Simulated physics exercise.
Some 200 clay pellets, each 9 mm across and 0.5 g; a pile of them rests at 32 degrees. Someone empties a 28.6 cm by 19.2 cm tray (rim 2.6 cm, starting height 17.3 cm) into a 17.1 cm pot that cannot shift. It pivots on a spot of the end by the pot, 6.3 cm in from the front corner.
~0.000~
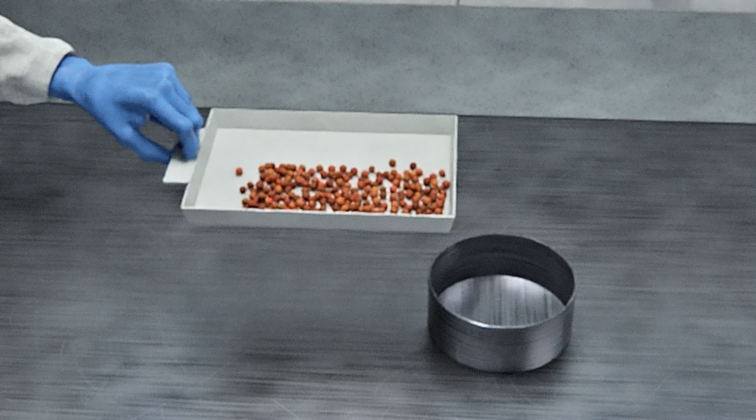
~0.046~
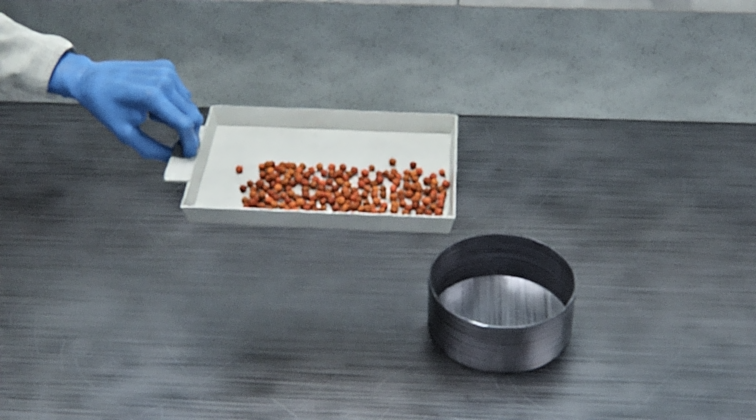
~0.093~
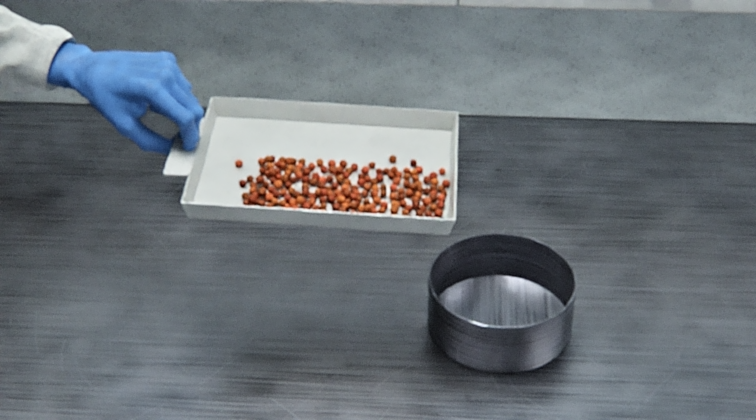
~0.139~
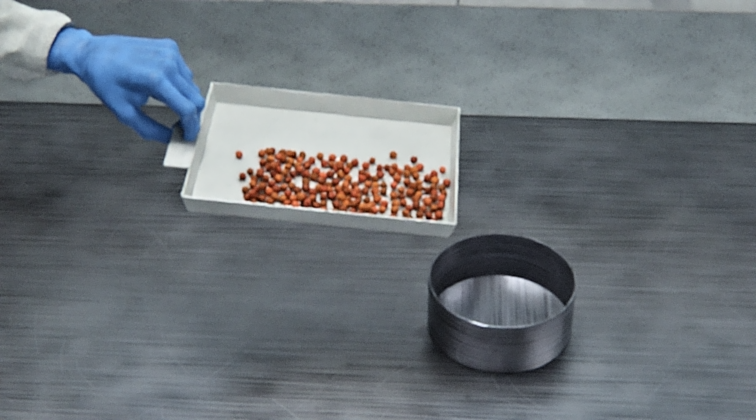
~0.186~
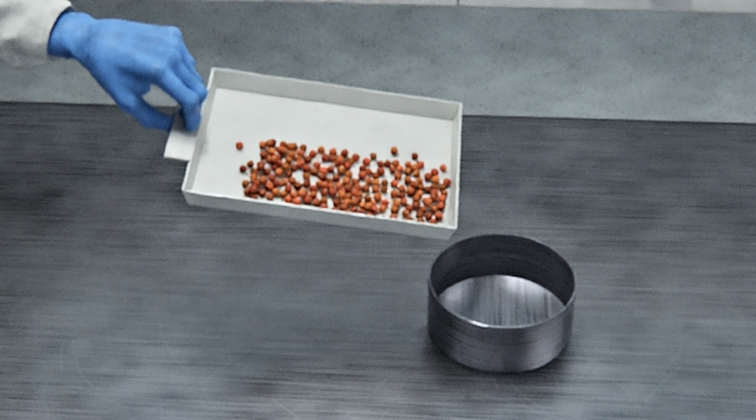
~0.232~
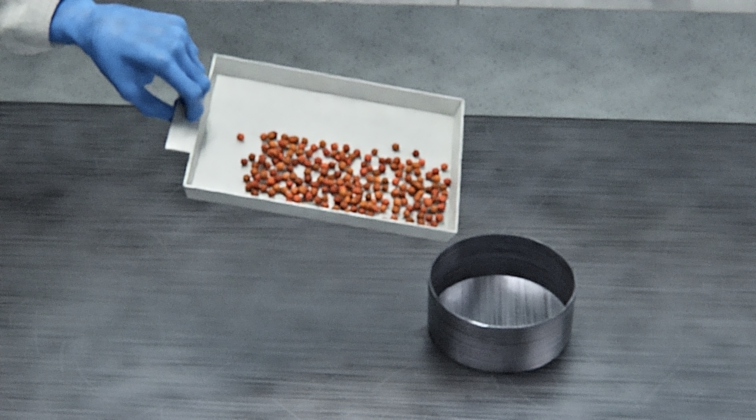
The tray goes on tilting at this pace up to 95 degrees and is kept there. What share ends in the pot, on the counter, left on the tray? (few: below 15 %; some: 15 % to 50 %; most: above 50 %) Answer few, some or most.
Pot some, counter most, tray few.
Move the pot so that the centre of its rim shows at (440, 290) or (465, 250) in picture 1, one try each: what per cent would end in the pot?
Some 70 and 0 per cent.
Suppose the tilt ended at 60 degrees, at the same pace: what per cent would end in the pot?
In that case some 0 per cent.
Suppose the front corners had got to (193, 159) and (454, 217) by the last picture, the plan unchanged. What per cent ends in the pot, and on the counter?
Pot 95, counter 5.
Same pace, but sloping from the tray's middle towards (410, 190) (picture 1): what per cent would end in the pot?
Some 90 per cent.
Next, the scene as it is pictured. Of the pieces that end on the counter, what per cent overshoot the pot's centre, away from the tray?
About 10 per cent.
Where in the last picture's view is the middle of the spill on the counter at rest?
Around (429, 389).
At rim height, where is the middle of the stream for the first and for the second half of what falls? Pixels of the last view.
First near (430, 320), later near (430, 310).
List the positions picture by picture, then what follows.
The first frame shows tray tilt 0 degrees, front corners at (187, 205) and (449, 214); middle of the pieces at (345, 192); pot at (502, 278).
The second frame shows tray tilt 1 degrees, front corners at (187, 204) and (449, 214); middle of the pieces at (345, 191).
The third frame shows tray tilt 4 degrees, front corners at (187, 200) and (450, 217), lowest corner right front; middle of the pieces at (345, 189).
The fourth frame shows tray tilt 8 degrees, front corners at (188, 194) and (451, 220), lowest corner right front; middle of the pieces at (346, 185).
The fifth frame shows tray tilt 13 degrees, front corners at (189, 188) and (451, 224), lowest corner right front; middle of the pieces at (346, 181).
The sixth frame shows tray tilt 17 degrees, front corners at (190, 182) and (452, 227), lowest corner right front; middle of the pieces at (347, 178); pot at (502, 278). Its pace works out near 100 degrees a second.
Then, at 0.61 s, tilt 55 degrees; the tray holds 100 %, the pot 0 %.
After 0.86 s, tilt 80 degrees; the tray holds 100 %, the pot 0 %.
Then, at 1.22 s, tilt 95 degrees; the tray holds 30 %, the pot 10 %.
In the end, at 2.2 s, pot 30 %, counter 70 %, tray 5 %.
